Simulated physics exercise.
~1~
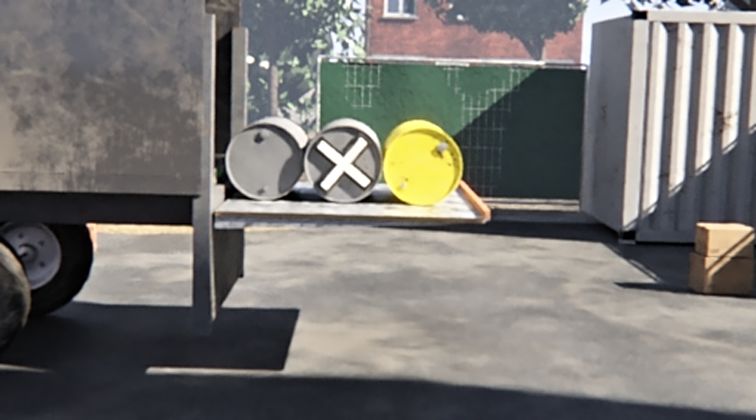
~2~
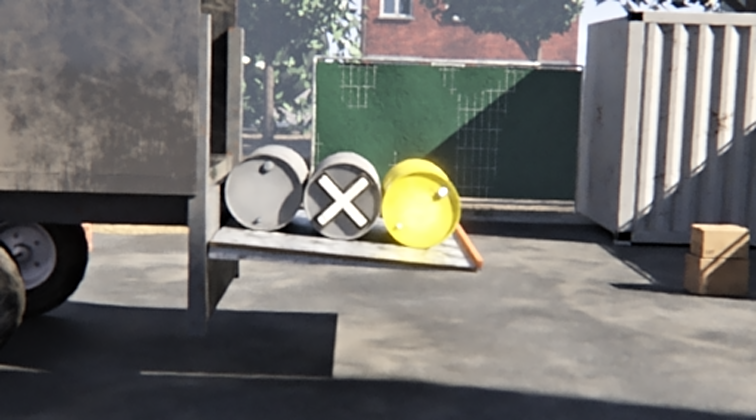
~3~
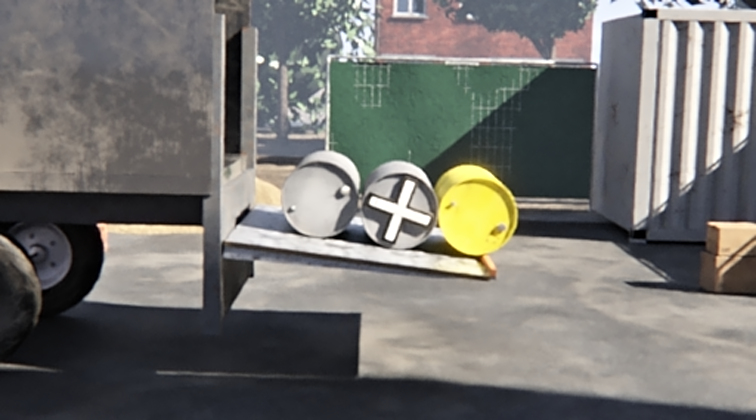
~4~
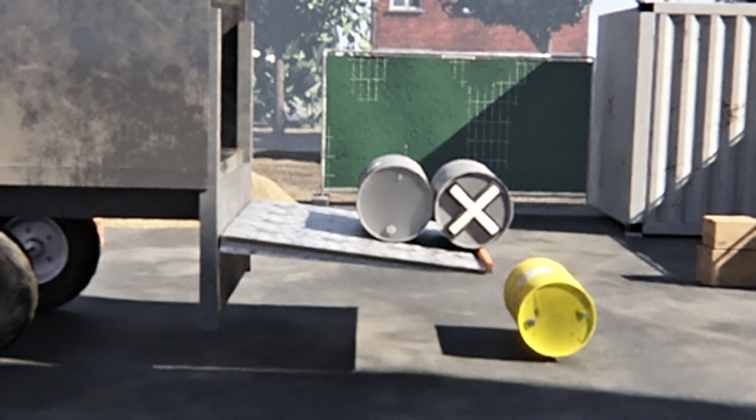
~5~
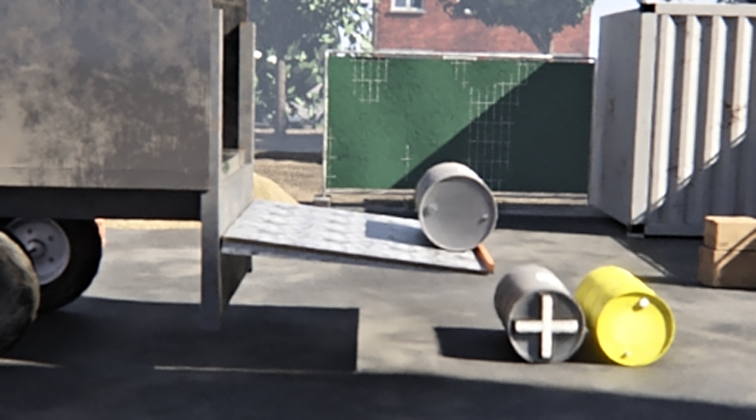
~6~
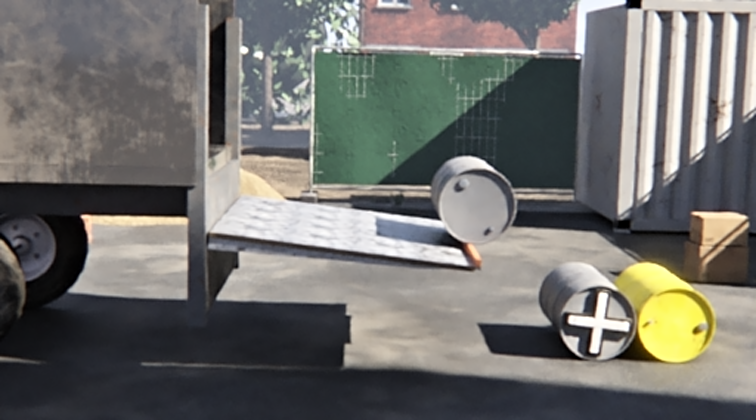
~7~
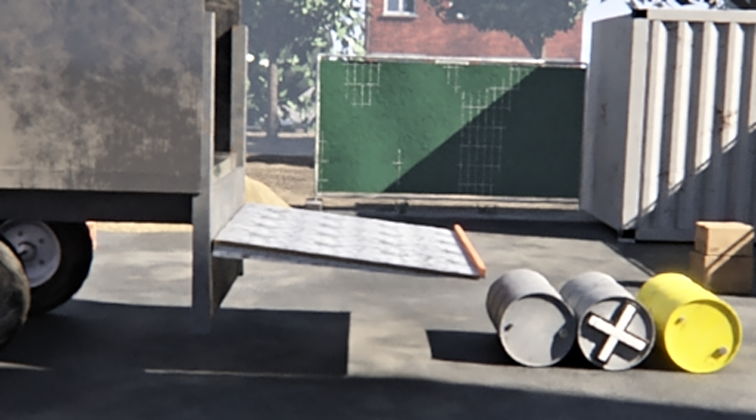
The footage shows three drums, one plain grey, one marked with a white cross and one yellow, on a truck's tail-lift that tilts down. They roll right and drop off the edge, yellow first, then the crossed one, then grey, ending side by side on the ground.
